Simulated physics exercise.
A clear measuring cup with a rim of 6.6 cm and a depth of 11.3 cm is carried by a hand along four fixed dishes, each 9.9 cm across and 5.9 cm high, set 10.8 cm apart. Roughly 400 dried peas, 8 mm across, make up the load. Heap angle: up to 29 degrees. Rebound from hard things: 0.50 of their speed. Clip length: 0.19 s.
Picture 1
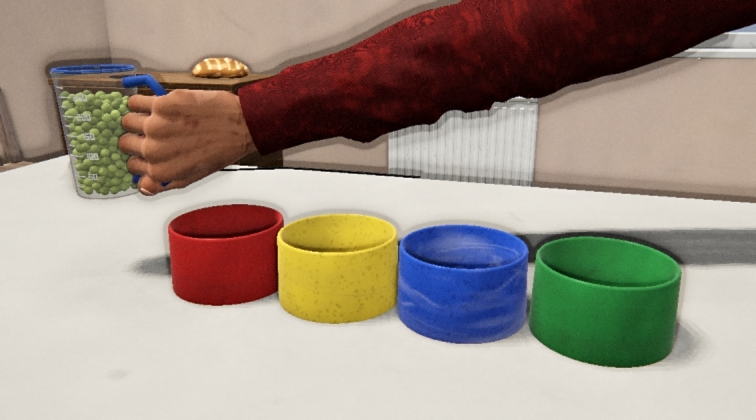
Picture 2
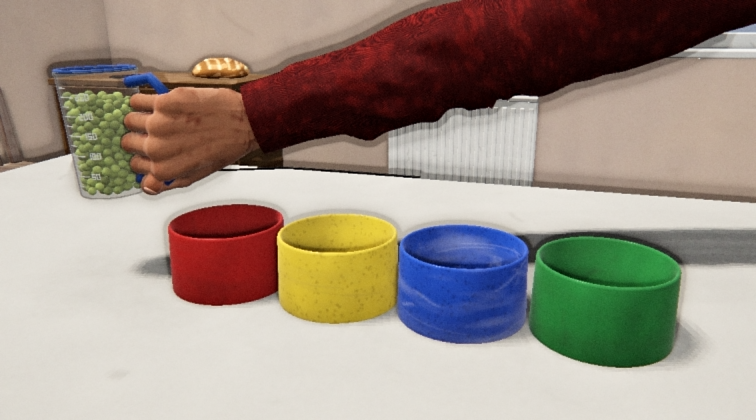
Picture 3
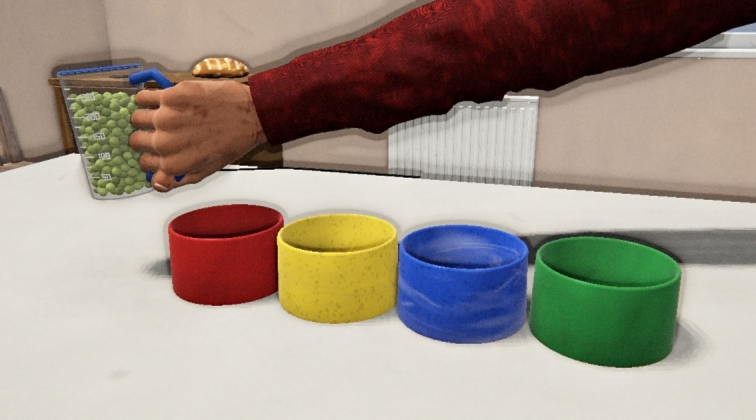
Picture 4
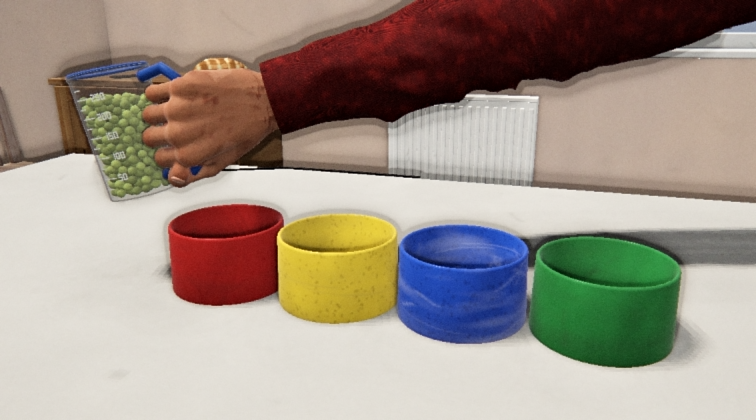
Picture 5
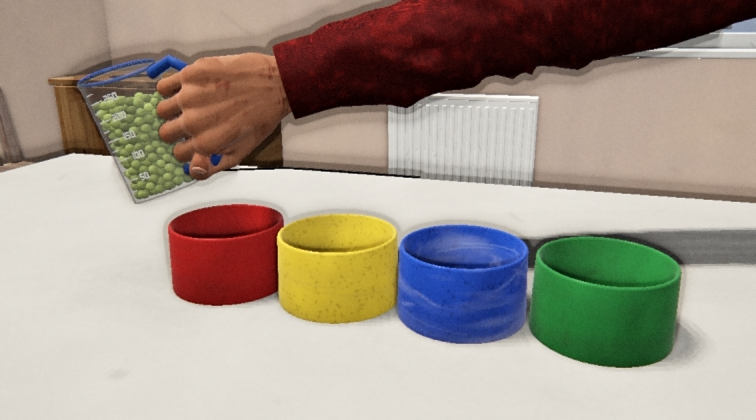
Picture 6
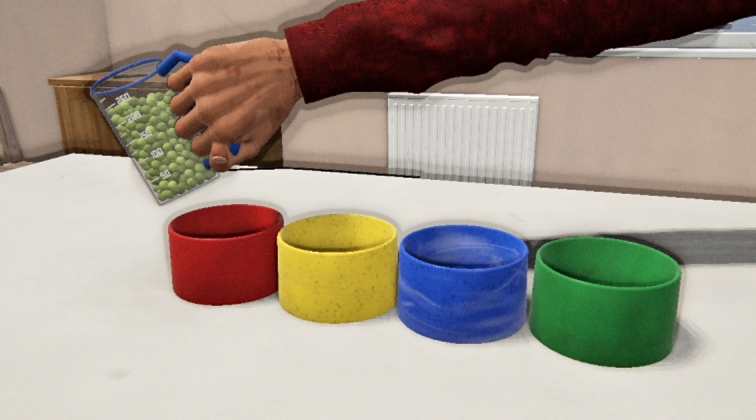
In the video, a hand in a dark red sleeve holds a clear jug of green peas by its blue handle, then moves it slightly right while gradually tilting it, behind a row of red, yellow, blue and green dishes.
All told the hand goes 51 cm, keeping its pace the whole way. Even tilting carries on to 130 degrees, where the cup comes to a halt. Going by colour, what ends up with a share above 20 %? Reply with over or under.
Red dish under, blue dish over, green dish under, yellow dish over, counter under.
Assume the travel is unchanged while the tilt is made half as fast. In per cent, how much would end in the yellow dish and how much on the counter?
Yellow 0; counter 0.
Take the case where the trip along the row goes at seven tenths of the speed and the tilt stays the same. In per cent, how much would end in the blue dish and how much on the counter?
Blue: 0; counter: 10.
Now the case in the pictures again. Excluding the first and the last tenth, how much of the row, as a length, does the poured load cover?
Length: About 15 cm.
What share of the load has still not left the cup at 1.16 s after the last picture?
Around 0 in a hundred.
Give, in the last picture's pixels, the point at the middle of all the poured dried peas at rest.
Est. centre at rest: (429, 291) px.
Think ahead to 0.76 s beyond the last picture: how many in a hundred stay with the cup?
It works out to about 5 per cent of the load.
Then, 0.46 s after the last picture, tilt 122 degrees; cup holds 85 %, yellow 10 %.
Then, 0.76 s after the last picture, tilt 130 degrees; cup holds 5 %, blue 50 %, yellow 35 %.
Then, 1.16 s after the last picture, tilt 130 degrees; cup holds 0 %, blue 50 %, yellow 35 %.
In the end, red 0 %, blue 50 %, green 0 %, yellow 35 %, counter 10 %.
